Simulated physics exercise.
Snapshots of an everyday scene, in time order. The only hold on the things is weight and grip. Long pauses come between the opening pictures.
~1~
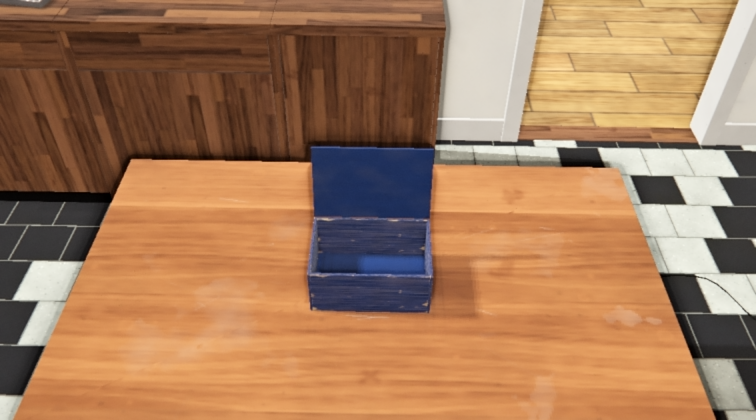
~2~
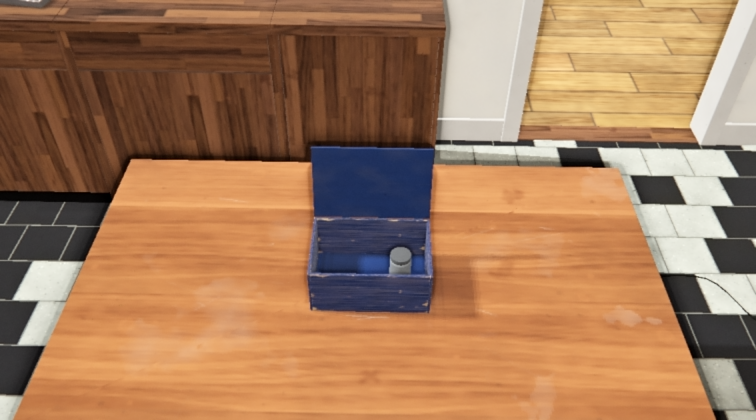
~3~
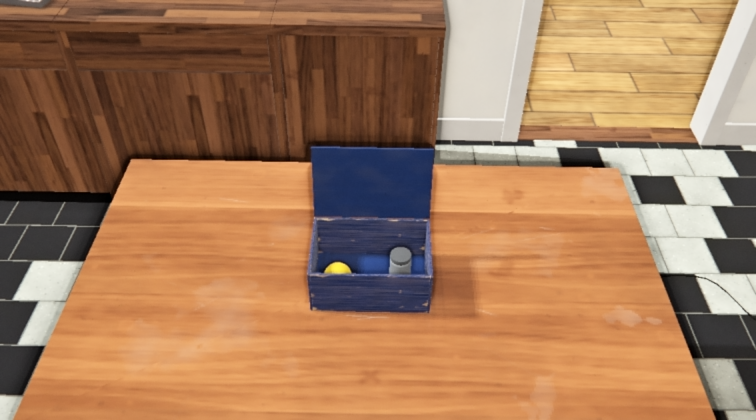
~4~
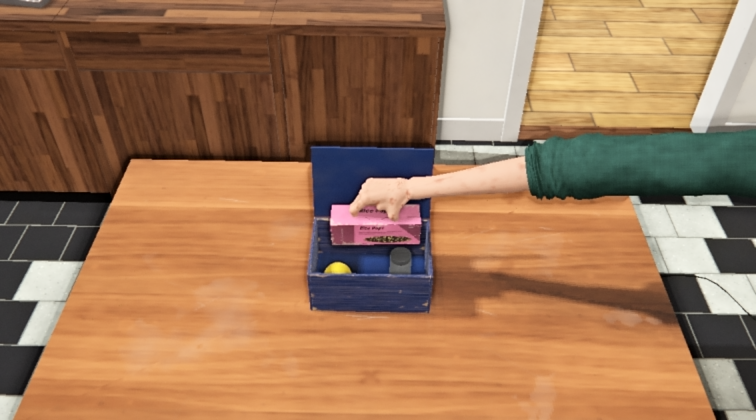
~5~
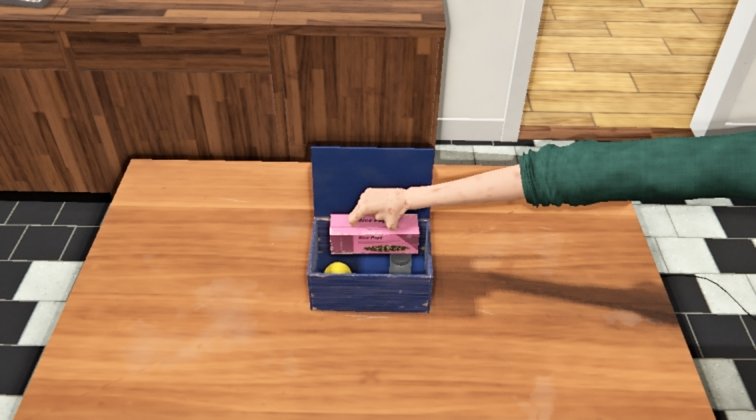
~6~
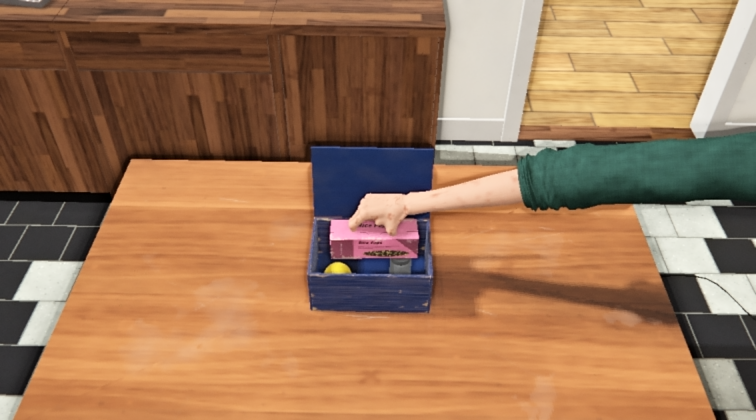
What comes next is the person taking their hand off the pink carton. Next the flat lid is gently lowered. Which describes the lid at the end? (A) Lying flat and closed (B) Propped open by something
A.
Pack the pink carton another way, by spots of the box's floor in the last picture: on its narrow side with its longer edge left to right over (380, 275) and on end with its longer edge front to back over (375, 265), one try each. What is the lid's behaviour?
On the first go the lid settles shut, and on the second go it remains open a bit.
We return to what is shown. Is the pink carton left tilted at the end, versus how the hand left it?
Observation: It tilts over.
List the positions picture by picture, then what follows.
The last thing is not in view yet, in the first frame.
The last thing is not in view yet; grey shaker (400, 269), in the second frame.
The last thing is not in view yet; grey shaker (400, 269), in the third frame.
Still above its spot; pink carton (376, 225); grey shaker (400, 269), in the fourth frame.
Still above its spot; pink carton (374, 234); grey shaker (400, 269), in the fifth frame.
Put in, still held; pink carton (374, 239), in the sixth frame.
Then, 0.40 s on from there, pink carton on its side near (362, 252); yellow lemon shifted a little.
Then, 1.30 s on from there, lid 81° above the rim; pink carton on its side near (362, 255); yellow lemon shifted a little.
Then, 1.70 s on from there, lid 45° above the rim; pink carton on its side near (362, 255); yellow lemon shifted a little.
Then, 1.90 s on from there, lid 17° above the rim; pink carton on its side near (362, 255); yellow lemon shifted a little.
In the end, lid shut; toppled in the box, pink carton; the other 2 unmoved. At the end, from the last picture's camera, pink carton near (362, 255).
